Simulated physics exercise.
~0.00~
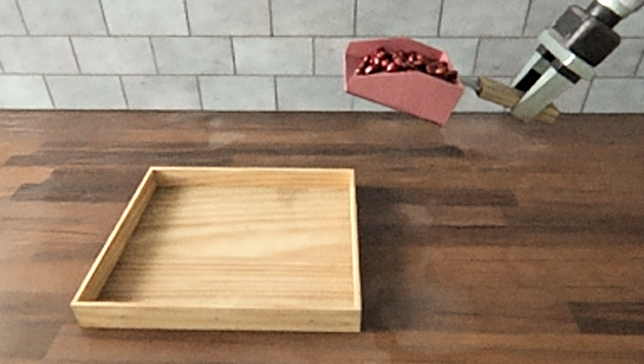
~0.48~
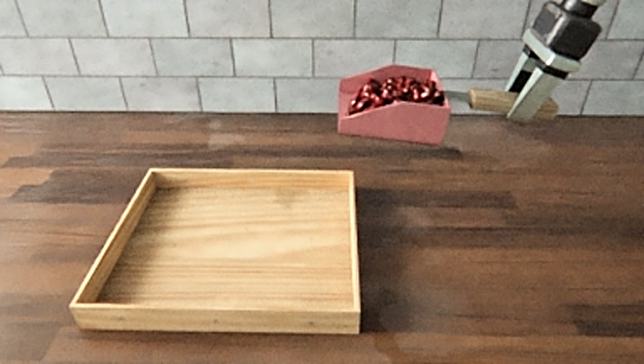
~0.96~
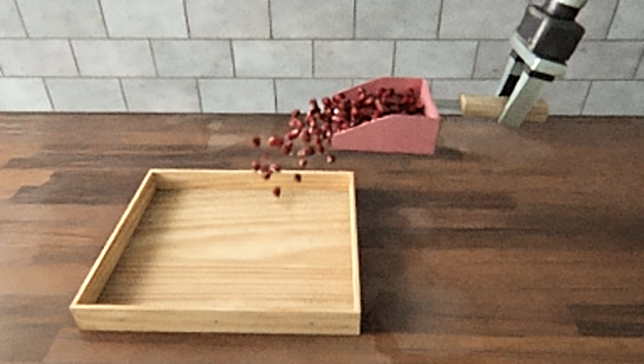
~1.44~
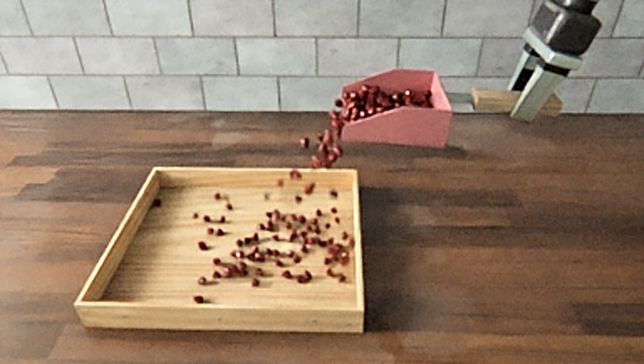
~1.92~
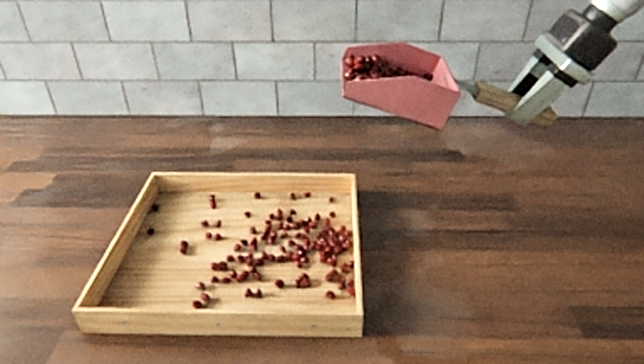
A robot arm at the upper right grips a pink, open-fronted scoop heaped with dark red beans, holding it above a dark wooden counter before a wall of pale grey tiles. A shallow, light wooden tray sits empty at the left, seen from the front and slightly above. The scoop dips and levels out, and beans spill from its open left end towards the tray. It then shifts slightly right as more beans drop and scatter across the tray. Finally the arm raises the scoop and tips it back, stopping the flow, with many beans lying mostly in the tray's right half and others still in the scoop.
